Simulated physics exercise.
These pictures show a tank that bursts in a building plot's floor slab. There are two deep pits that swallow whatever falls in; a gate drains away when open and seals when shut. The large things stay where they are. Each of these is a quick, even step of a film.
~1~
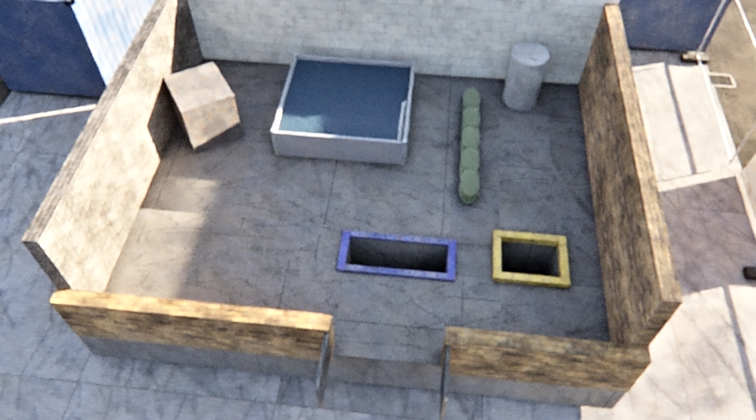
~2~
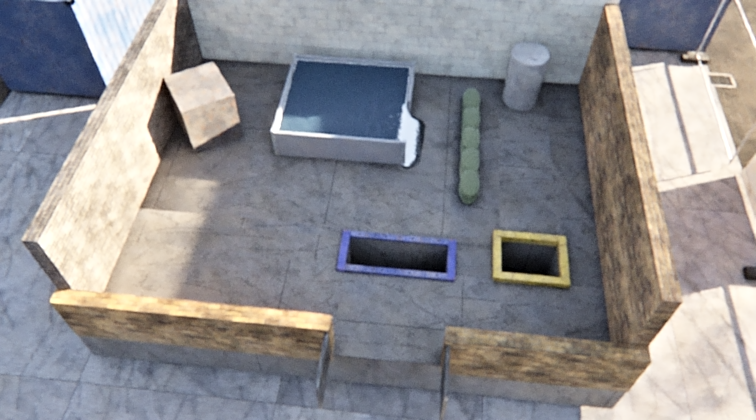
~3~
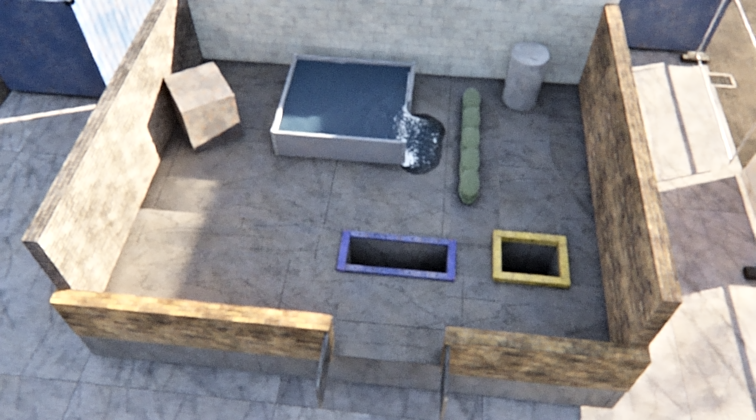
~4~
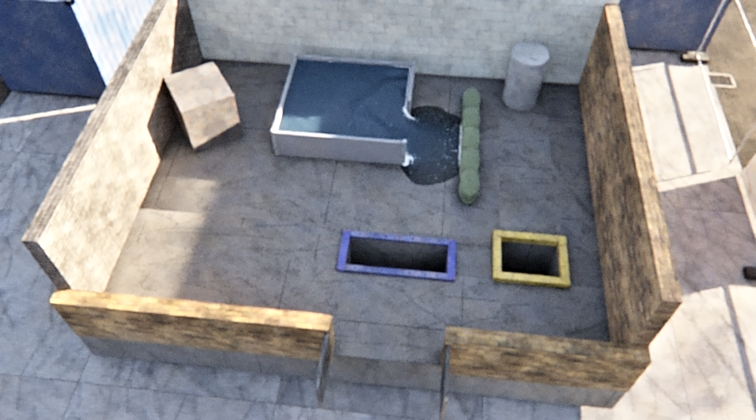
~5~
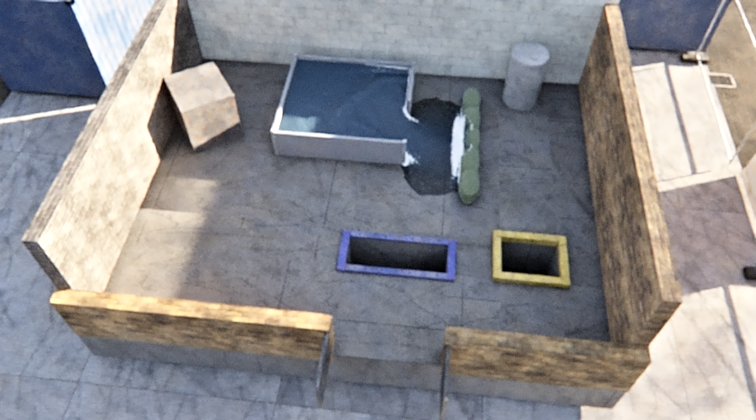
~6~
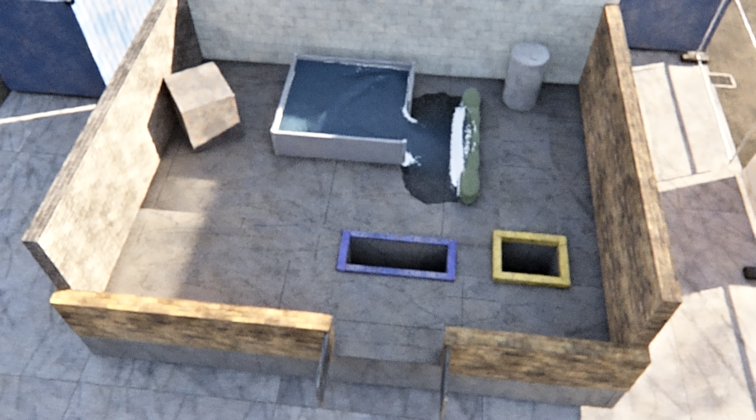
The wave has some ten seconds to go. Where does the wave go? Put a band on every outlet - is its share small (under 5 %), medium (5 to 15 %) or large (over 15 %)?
In the end, the gate has a small share, the blue pit has a large share, the yellow pit has a small share.
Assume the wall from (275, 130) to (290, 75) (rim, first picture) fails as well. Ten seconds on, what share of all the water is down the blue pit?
I'd estimate the blue pit takes around 0 percent.
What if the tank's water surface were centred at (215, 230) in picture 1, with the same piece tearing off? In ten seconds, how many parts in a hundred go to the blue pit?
Blue: 10 %.
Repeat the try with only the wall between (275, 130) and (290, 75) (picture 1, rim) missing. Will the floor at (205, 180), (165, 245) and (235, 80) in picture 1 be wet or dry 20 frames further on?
Going point by point: Waterlogged, waterlogged, waterlogged.
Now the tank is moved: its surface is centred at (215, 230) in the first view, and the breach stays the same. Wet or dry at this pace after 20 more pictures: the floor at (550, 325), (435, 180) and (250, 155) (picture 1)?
In that order: Covered, not flooded, not flooded.
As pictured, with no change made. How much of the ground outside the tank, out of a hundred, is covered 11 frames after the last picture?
About 20 per cent.
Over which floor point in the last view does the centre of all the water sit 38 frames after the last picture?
I'd place it roughly at (385, 138).
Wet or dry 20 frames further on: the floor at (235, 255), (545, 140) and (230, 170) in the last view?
In turn, the three spots are high and dry, soaked and high and dry.
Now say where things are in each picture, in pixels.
Still water in the open tank at (347, 99), in the first picture.
Water pours out at (405, 136) and has run to (416, 121), in the second picture.
The front is at (438, 125), out from the gap at (405, 137), in the third picture.
Water pours out at (404, 137) and has run to (460, 124), in the fourth picture.
Water pours out at (405, 137) and has run to (460, 109), in the fifth picture.
The front is at (461, 101), out from the gap at (405, 136), in the sixth picture.
A moment on, water covers 10 % of the floor; the gate 0 %, the blue pit 0 %, the yellow pit 0 %.
Next, water covers 20 % of the floor; the gate 0 %, the blue pit 3 %, the yellow pit 0 %.
Then, water covers 25 % of the floor; the gate 0 %, the blue pit 10 %, the yellow pit 0 %.
Later, water covers 50 % of the floor; the gate 0 %, the blue pit 19 %, the yellow pit 0 %.
In the end, water covers 70 % of the floor; the gate 1 %, the blue pit 26 %, the yellow pit 0 %.
